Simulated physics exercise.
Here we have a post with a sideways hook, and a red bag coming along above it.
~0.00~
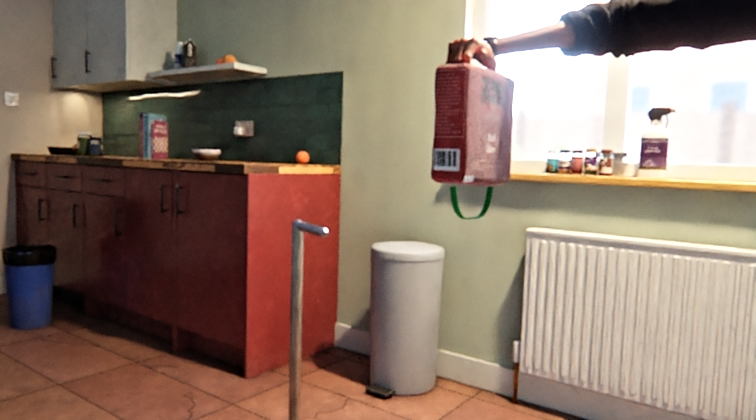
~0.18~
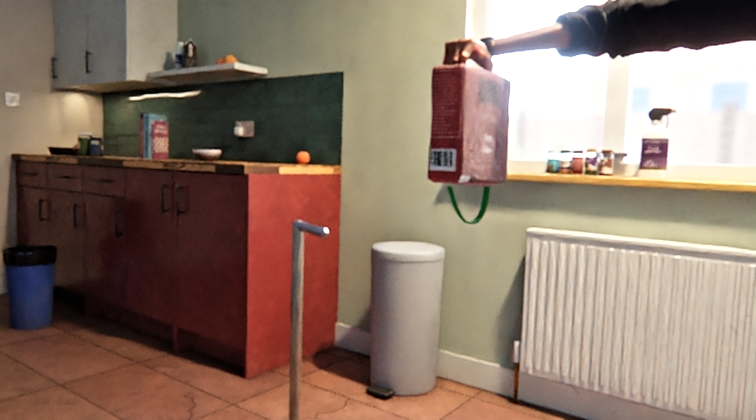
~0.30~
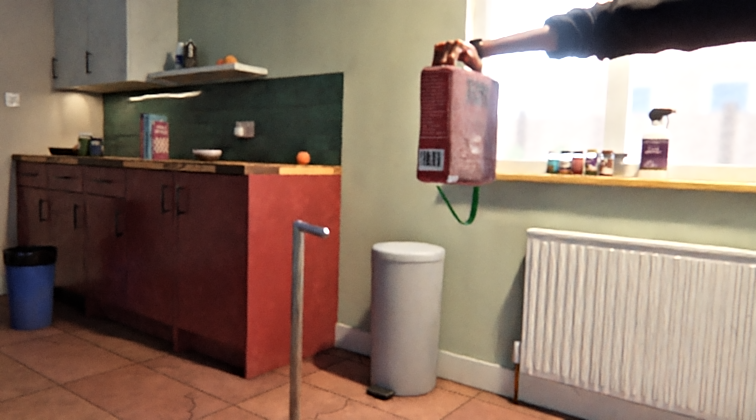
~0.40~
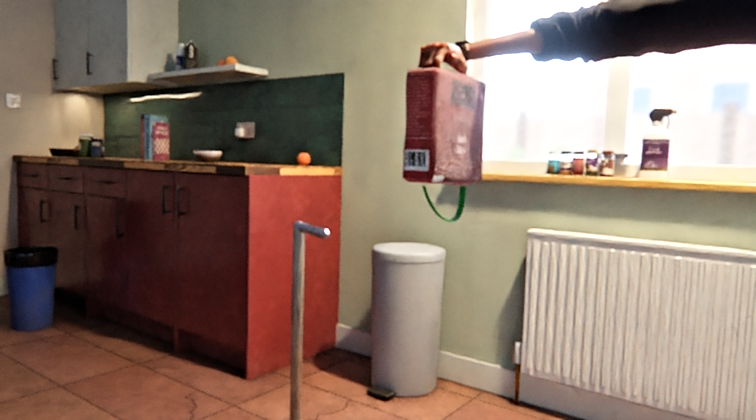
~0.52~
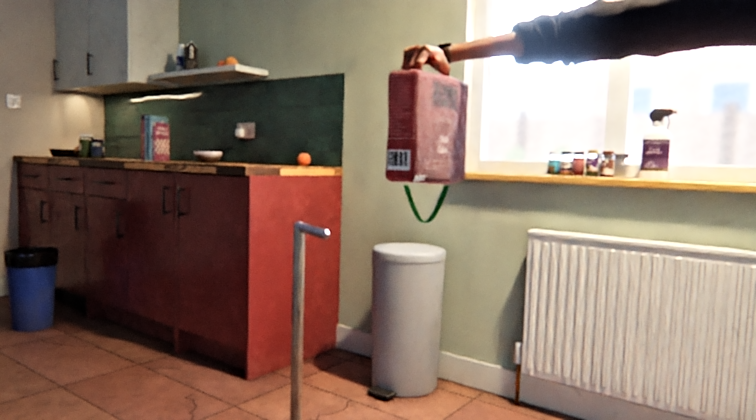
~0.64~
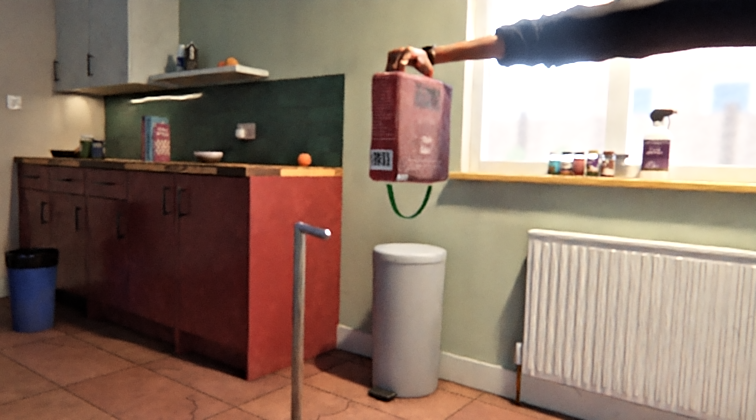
The clip shows a kitchen with a metal post and sideways hook in the foreground, as an outstretched arm at the right carries a red bag steadily leftward above it, a green loop hanging and swaying slightly beneath the bag.
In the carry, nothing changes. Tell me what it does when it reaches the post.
At the post it passes without catching.
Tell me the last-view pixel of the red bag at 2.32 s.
Roughly (233, 133).
After 1.04 s, bag nearing the post near (361, 131).
After 1.68 s, bag over the post near (291, 132).
After 2.32 s, bag past the post near (233, 132).
In the end, bag past the post near (221, 133). The red bag passes clear.
